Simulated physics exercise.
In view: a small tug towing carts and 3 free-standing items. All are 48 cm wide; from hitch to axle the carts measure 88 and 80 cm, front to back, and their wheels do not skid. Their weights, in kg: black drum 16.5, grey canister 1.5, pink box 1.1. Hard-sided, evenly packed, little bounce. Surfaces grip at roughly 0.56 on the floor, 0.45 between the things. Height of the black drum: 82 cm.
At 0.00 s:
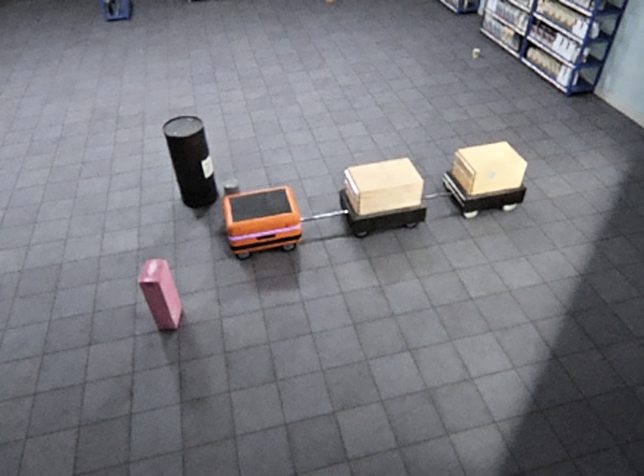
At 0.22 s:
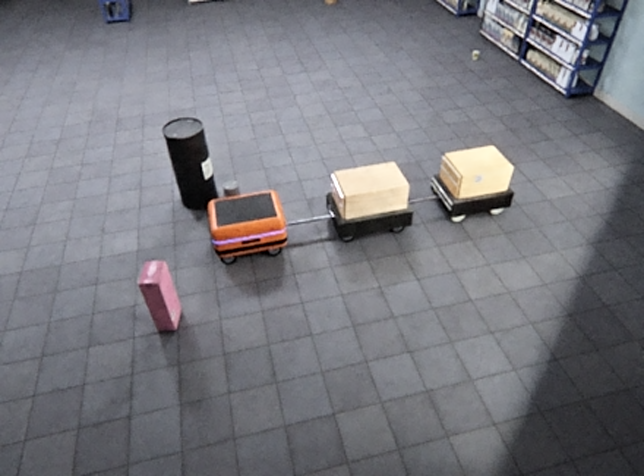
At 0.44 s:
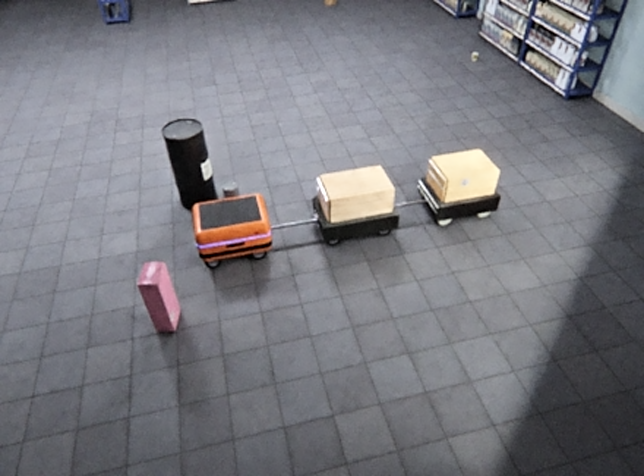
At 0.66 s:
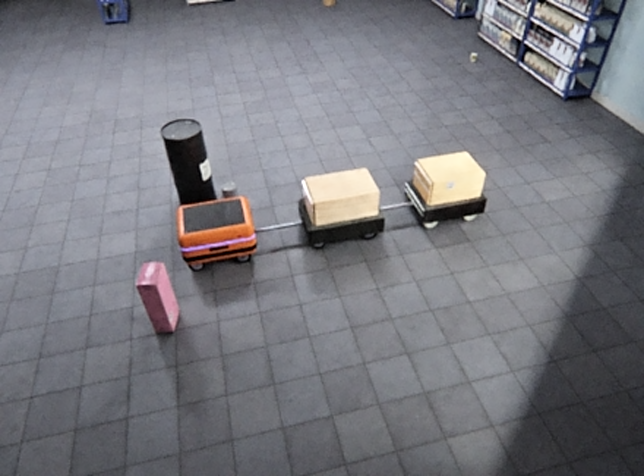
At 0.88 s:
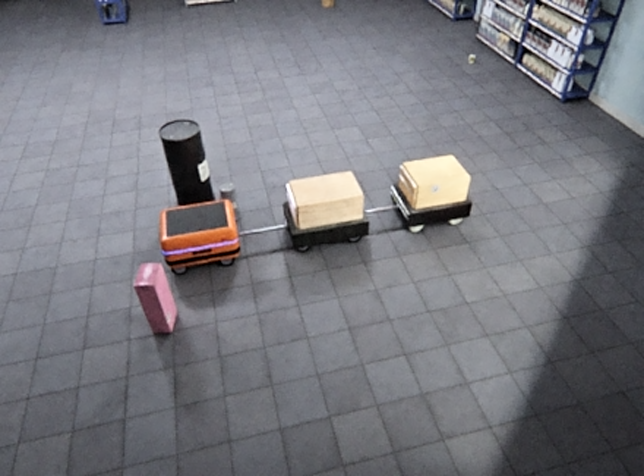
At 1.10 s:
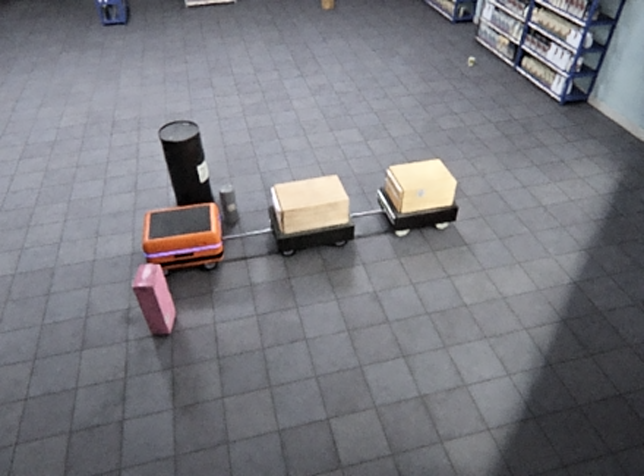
An orange tug pulling two black carts, each loaded with a pale tan box, rolls slowly leftward across a dark tiled floor in a large indoor space, seen from above at an angle. A tall black drum stands at left behind its path, a pink box nearer the viewer, and shelving at upper right. The tug passes in front of the drum, uncovering a small grey canister, and draws close behind the pink box, while the view stays almost still.
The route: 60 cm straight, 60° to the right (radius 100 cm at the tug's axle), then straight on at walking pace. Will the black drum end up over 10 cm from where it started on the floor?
The black drum keeps its place.
After 3.10 s, tug has run 180 cm.
After 5.30 s, tug has run 307 cm; grey canister moved 6 cm.
In the end (8.1 s), all 3 under 10 cm from the start. At the end, from the last picture's camera, black drum near (188, 167).
